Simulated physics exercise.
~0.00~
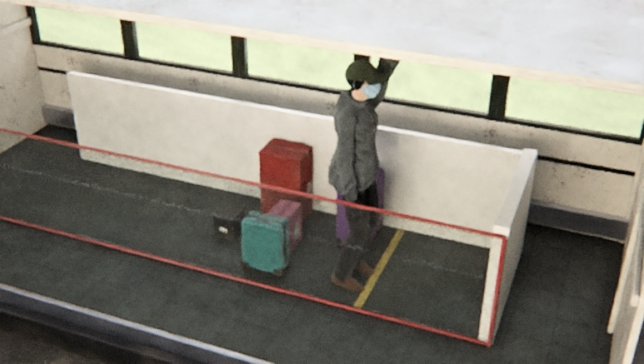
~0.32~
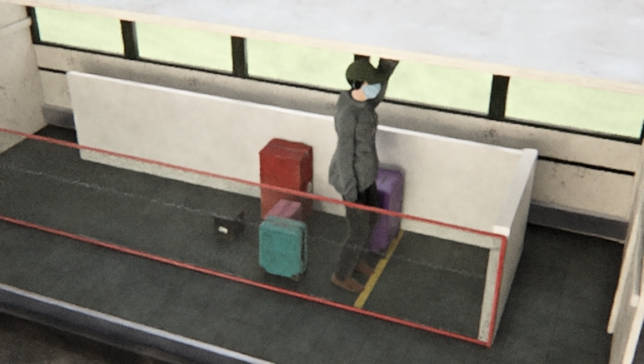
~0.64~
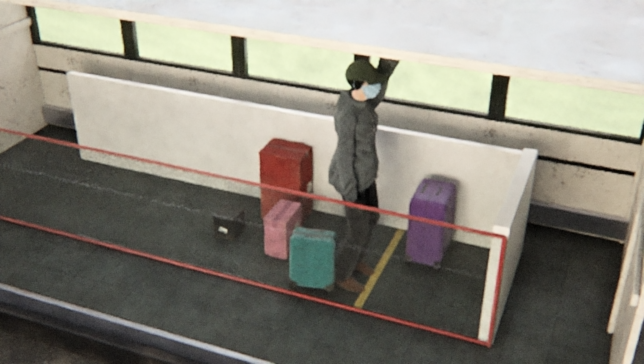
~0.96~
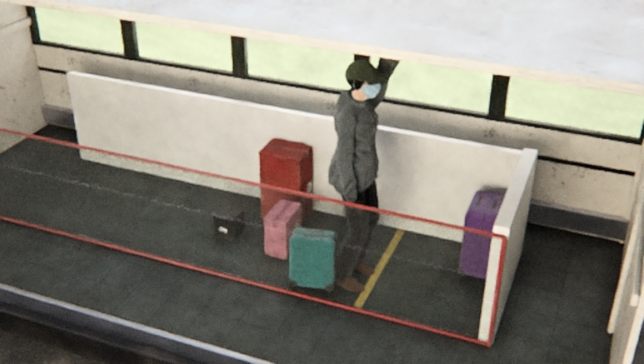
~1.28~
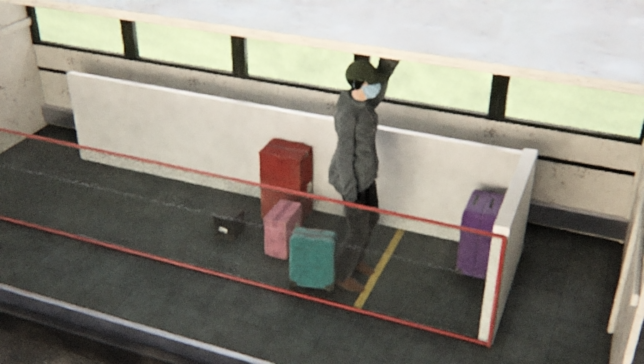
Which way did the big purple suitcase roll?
The big purple suitcase rolled to the right, coming out from behind the standing person and going towards the end wall.
A big purple suitcase rolled right from behind a standing person in a mask, crossing the yellow line and stopping by the end wall, while a small teal case rolled a shorter way right and stopped short of the line.
